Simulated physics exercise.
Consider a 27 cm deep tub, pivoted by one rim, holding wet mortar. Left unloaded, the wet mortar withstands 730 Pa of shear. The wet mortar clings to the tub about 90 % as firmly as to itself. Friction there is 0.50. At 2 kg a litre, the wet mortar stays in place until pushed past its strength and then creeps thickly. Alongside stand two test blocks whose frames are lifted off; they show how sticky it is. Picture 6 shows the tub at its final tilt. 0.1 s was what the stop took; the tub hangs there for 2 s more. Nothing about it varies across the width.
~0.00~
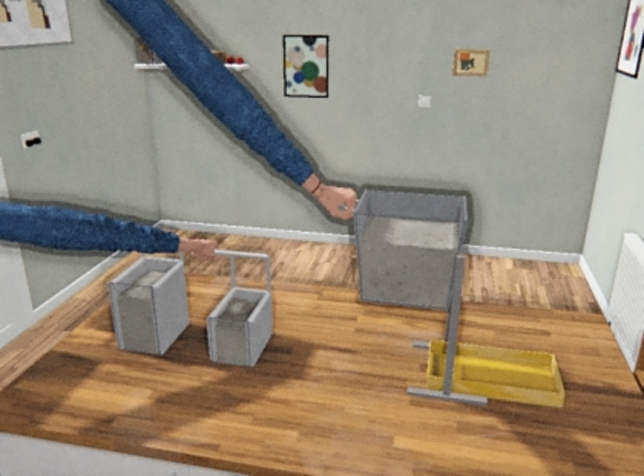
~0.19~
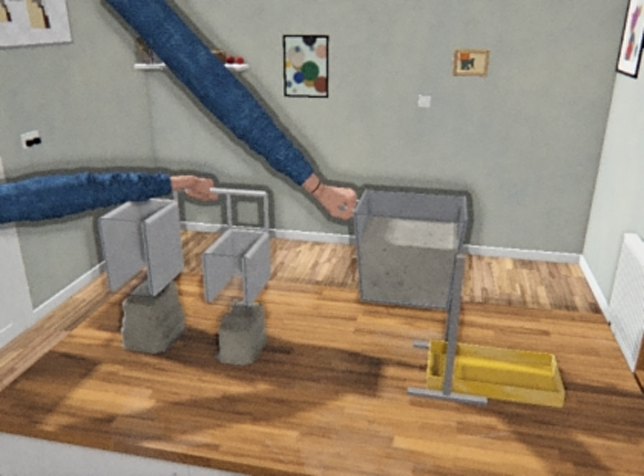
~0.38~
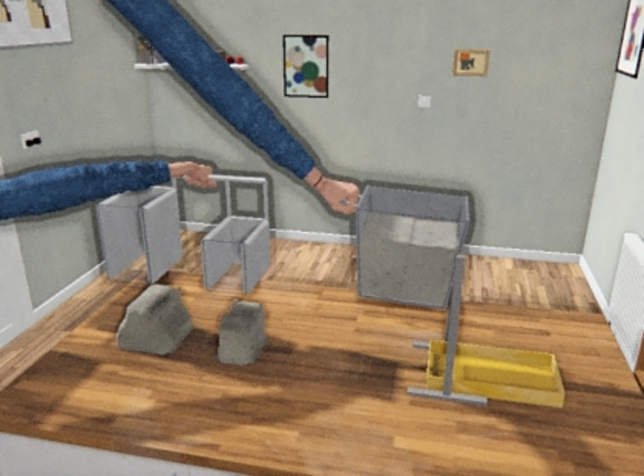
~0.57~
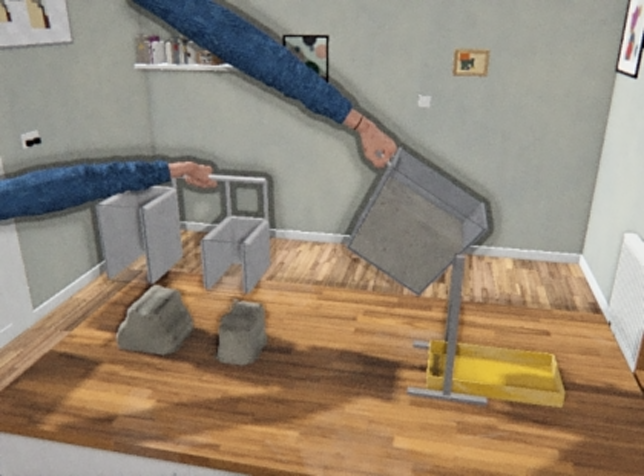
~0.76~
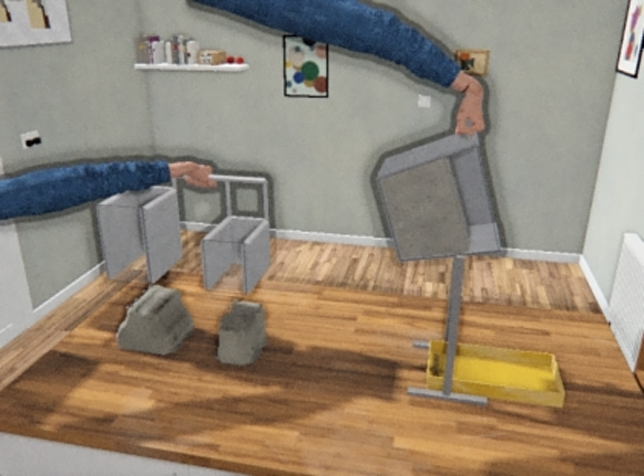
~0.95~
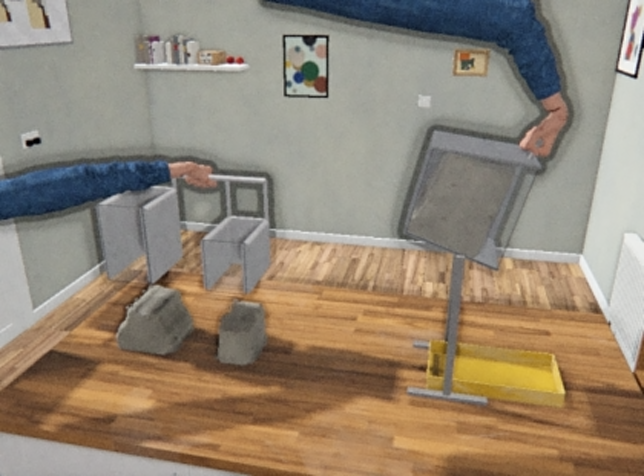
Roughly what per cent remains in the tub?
About 34 %.
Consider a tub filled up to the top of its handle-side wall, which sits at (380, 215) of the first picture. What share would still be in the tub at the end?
That would leave about 45 % in the tub.
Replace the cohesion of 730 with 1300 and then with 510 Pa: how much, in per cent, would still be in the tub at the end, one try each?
Respectively, close to 40 % and close to 30 %.
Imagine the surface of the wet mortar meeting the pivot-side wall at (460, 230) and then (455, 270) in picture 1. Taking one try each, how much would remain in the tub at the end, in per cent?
About 25 % and then about 50 %.
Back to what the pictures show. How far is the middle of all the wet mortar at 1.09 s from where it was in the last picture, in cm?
10 cm.
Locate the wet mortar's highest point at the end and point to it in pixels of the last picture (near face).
Near (413, 221).
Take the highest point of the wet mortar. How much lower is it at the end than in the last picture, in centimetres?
Roughly 19 cm.
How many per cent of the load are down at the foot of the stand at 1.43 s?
About 60 per cent.
After 1.09 s, the tub is at 103 degrees and holds 81 %.
After 1.26 s, the tub is at 103 degrees and holds 38 %.
After 1.43 s, the tub is at 103 degrees and holds 34 %.
After 1.60 s, the tub is at 103 degrees and holds 34 %.
After 2.95 s, the tub is at 103 degrees and holds 34 %.
